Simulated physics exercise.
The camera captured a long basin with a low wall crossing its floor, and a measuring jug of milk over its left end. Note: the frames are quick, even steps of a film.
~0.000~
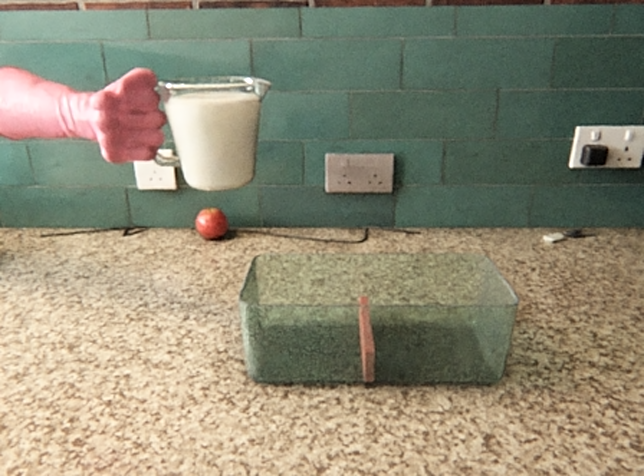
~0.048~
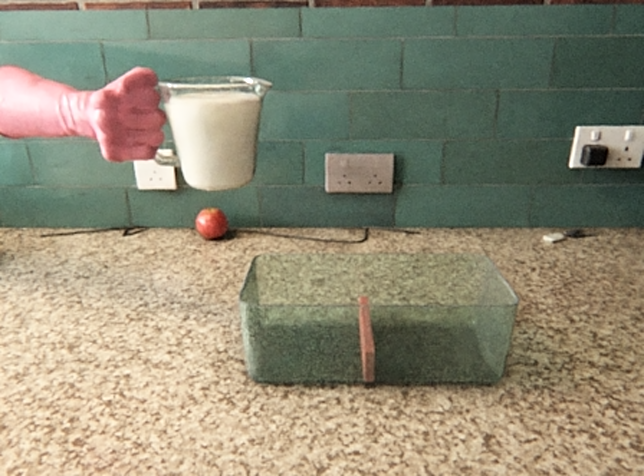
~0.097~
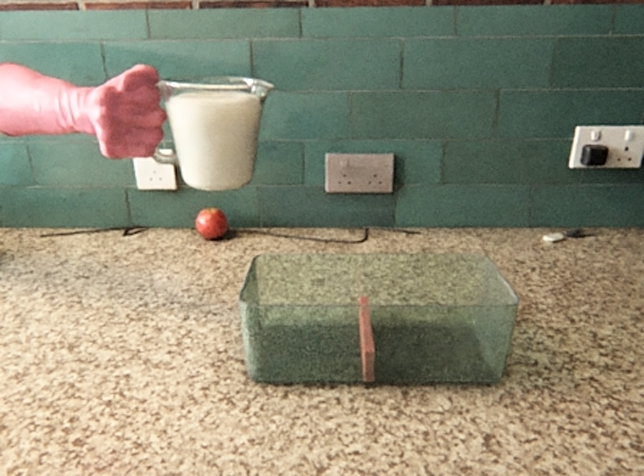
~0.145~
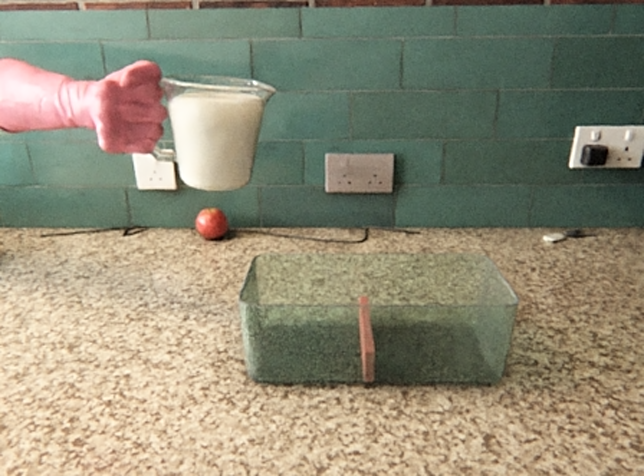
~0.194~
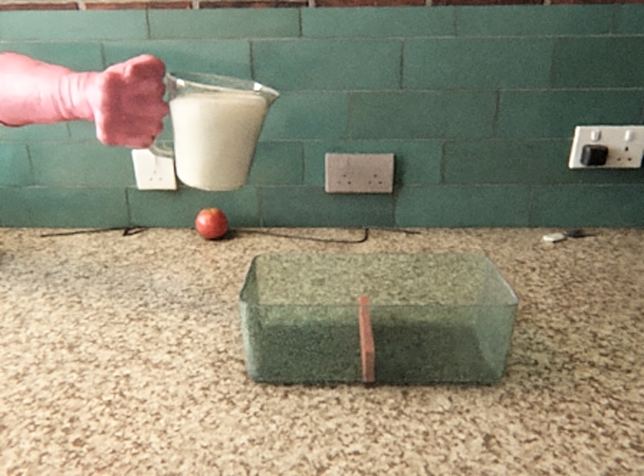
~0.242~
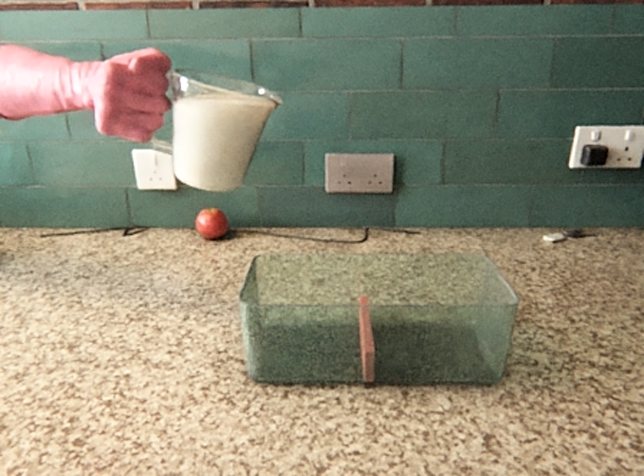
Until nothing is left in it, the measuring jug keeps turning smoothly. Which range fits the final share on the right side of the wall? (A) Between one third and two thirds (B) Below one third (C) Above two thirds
B.
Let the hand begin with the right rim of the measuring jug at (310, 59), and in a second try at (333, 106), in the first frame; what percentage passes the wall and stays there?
The first start gives some 70 %, the second some 80 %.
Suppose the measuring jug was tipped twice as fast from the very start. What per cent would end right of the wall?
I'd say roughly 10 in every hundred ends up there.
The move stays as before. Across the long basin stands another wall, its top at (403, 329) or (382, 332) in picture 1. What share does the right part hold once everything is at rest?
In order, near 15 and 15 in a hundred.
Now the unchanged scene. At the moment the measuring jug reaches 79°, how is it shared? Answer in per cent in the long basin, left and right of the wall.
About 10 % left and about 0 % right.
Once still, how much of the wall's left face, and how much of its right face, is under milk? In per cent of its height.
60 per cent left, 0 per cent right.
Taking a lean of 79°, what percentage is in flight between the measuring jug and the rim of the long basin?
30 per cent.
A moment on, the measuring jug is tipped on its side and 64 per cent is still to pour, 8 is left of the wall and 0 right of it.
Next, the measuring jug is tipped right over and 6 per cent is still to pour, 71 is left of the wall and 2 right of it.
Then the measuring jug is tipped right over and 0 per cent is still to pour, 87 is left of the wall and 6 right of it.
Later the measuring jug is tipped right over and 0 per cent is still to pour, 87 is left of the wall and 7 right of it.
Finally, 87 per cent lies left of the wall, 7 right of it and 7 outside.
